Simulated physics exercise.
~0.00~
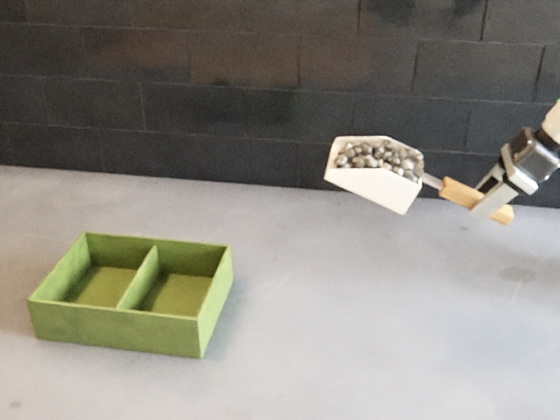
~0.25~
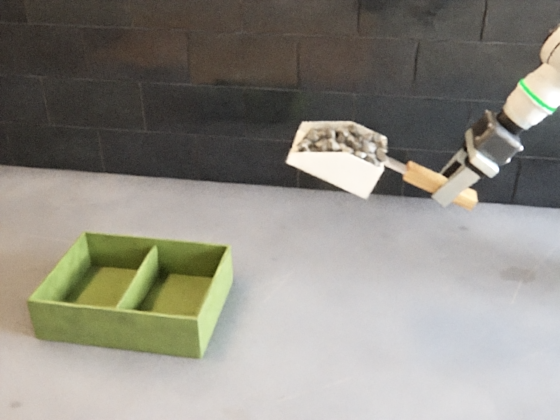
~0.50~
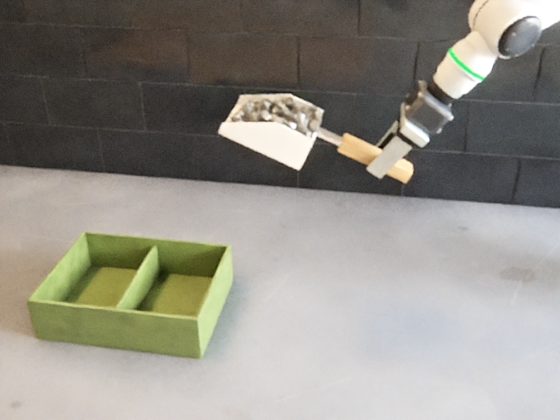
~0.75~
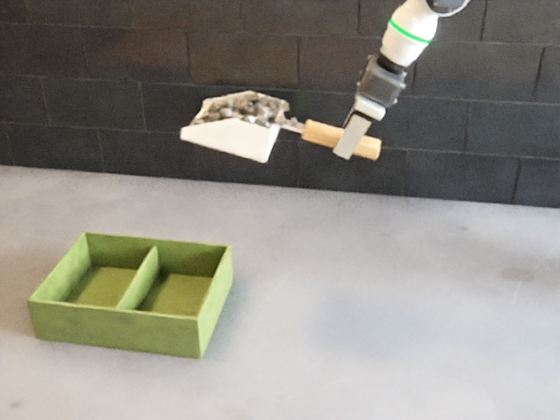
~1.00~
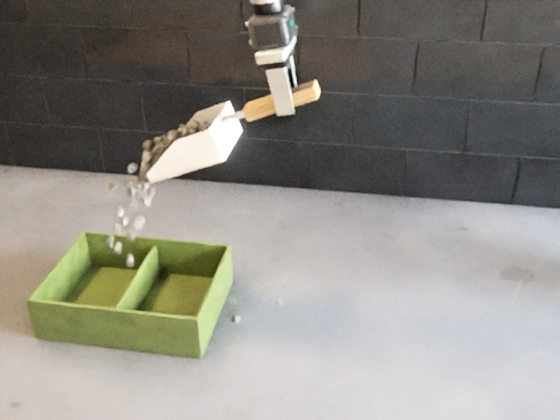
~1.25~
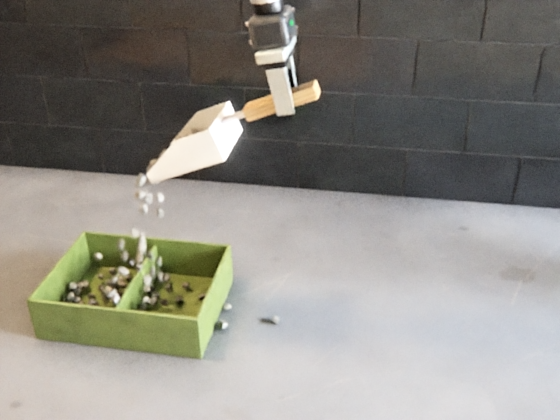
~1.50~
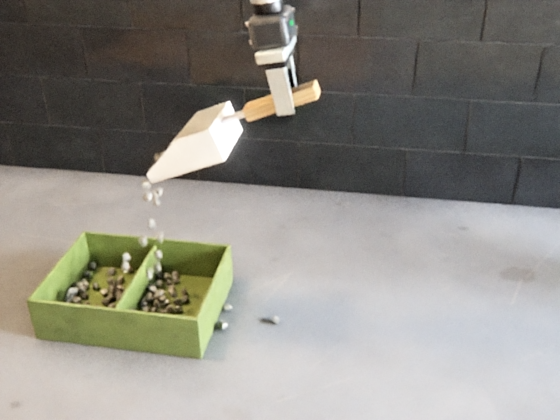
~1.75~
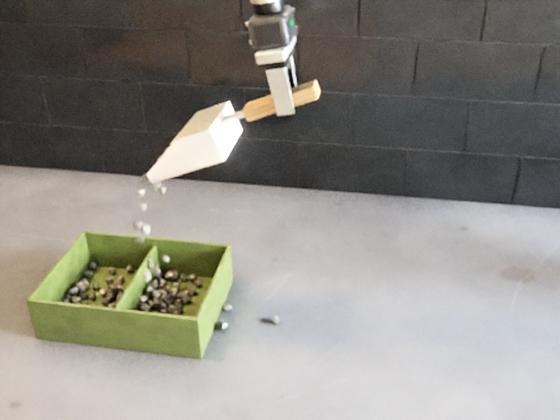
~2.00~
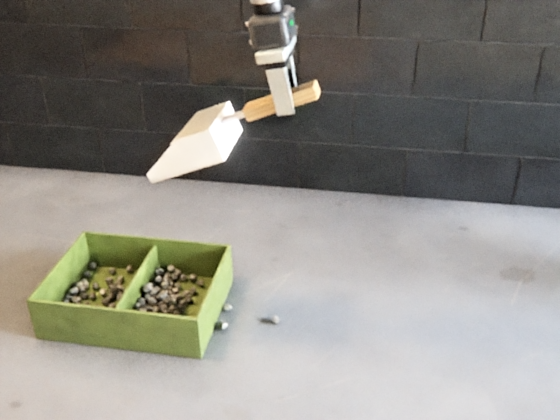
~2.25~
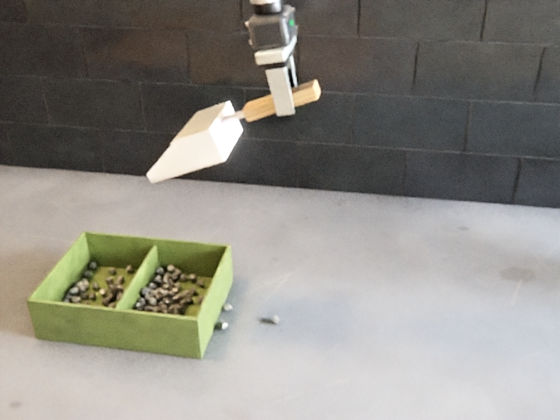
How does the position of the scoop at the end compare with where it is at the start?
At the start the scoop is on the right side, well away from the green box. By the end it is farther left, held tilted above the box.
A robot arm carries a white scoop heaped with small grey pebbles leftward over a table, then tips it above a green divided box. The pebbles pour into both compartments, a few land on the table beside the box, and the emptied scoop stays tilted overhead.
